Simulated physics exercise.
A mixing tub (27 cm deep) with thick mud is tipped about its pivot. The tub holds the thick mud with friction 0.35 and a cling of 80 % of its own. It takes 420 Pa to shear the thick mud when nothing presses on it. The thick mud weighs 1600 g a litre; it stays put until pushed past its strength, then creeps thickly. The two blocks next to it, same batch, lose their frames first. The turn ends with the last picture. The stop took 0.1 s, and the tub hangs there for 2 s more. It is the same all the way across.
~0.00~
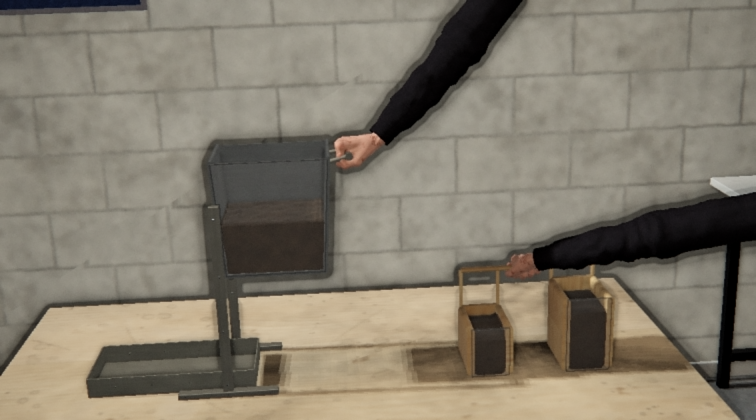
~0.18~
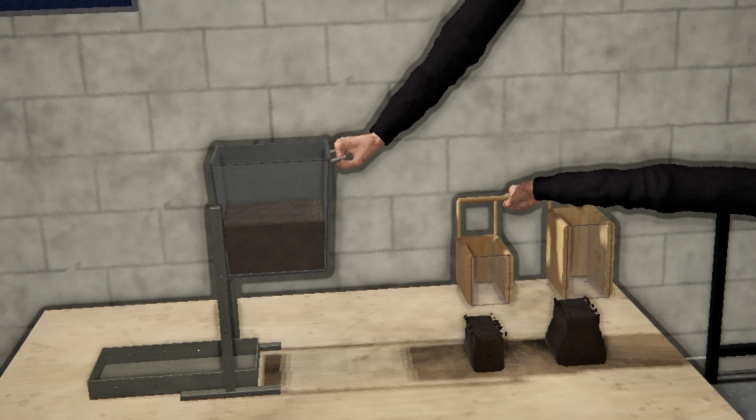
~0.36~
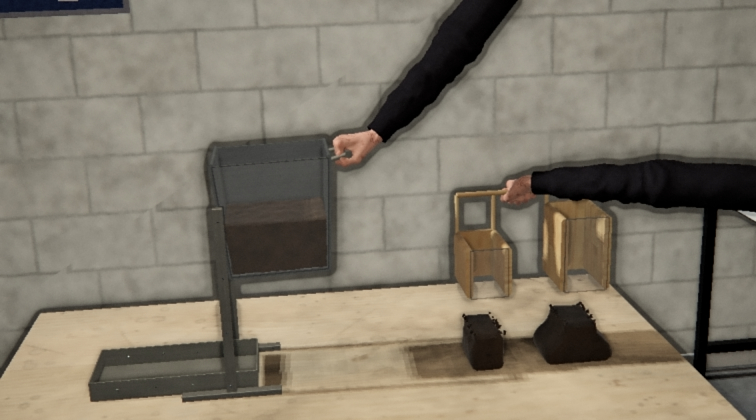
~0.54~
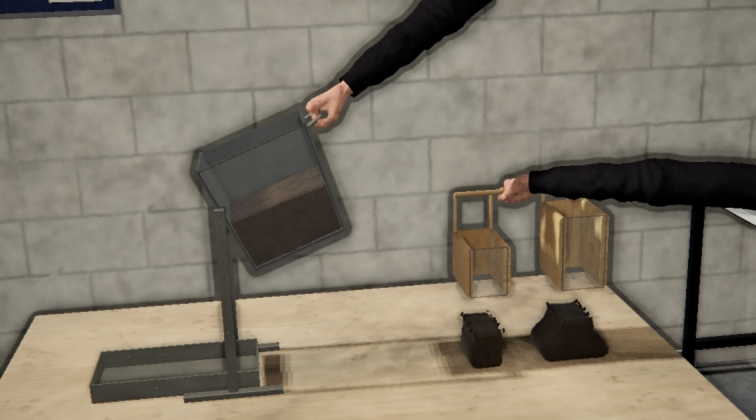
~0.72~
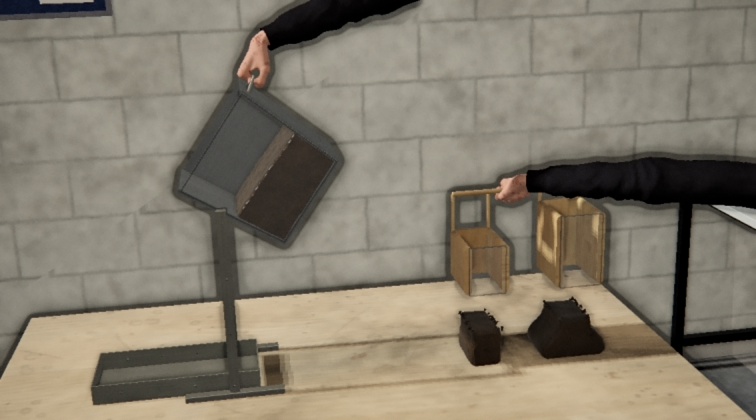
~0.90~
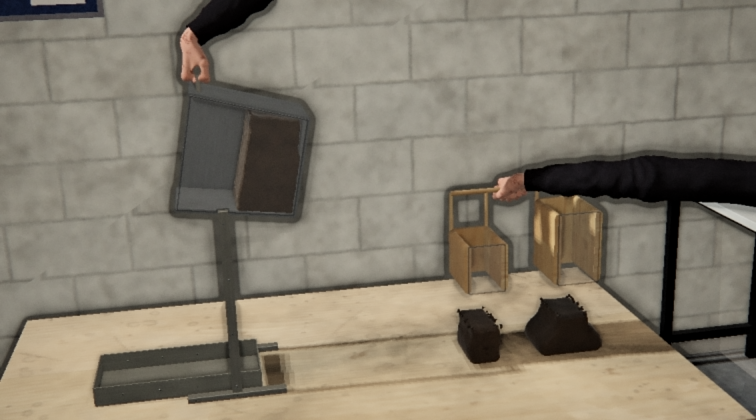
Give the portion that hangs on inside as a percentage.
Close to 100 per cent.
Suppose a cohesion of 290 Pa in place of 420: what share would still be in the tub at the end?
Then about 85 %.
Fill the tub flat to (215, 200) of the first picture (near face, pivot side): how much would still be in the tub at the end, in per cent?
Then about 70 %.
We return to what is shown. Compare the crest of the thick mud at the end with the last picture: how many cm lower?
About 10 cm.
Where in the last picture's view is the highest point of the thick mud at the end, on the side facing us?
Around (255, 158).
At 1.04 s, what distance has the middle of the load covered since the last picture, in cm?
Some 4 cm.
By 1.04 s, the tub is at 78 degrees and holds 100 %.
By 1.21 s, the tub is at 78 degrees and holds 100 %.
By 1.38 s, the tub is at 78 degrees and holds 100 %.
By 1.55 s, the tub is at 78 degrees and holds 100 %.
By 2.90 s, at the end, the tub is at 78 degrees and holds 100 %.
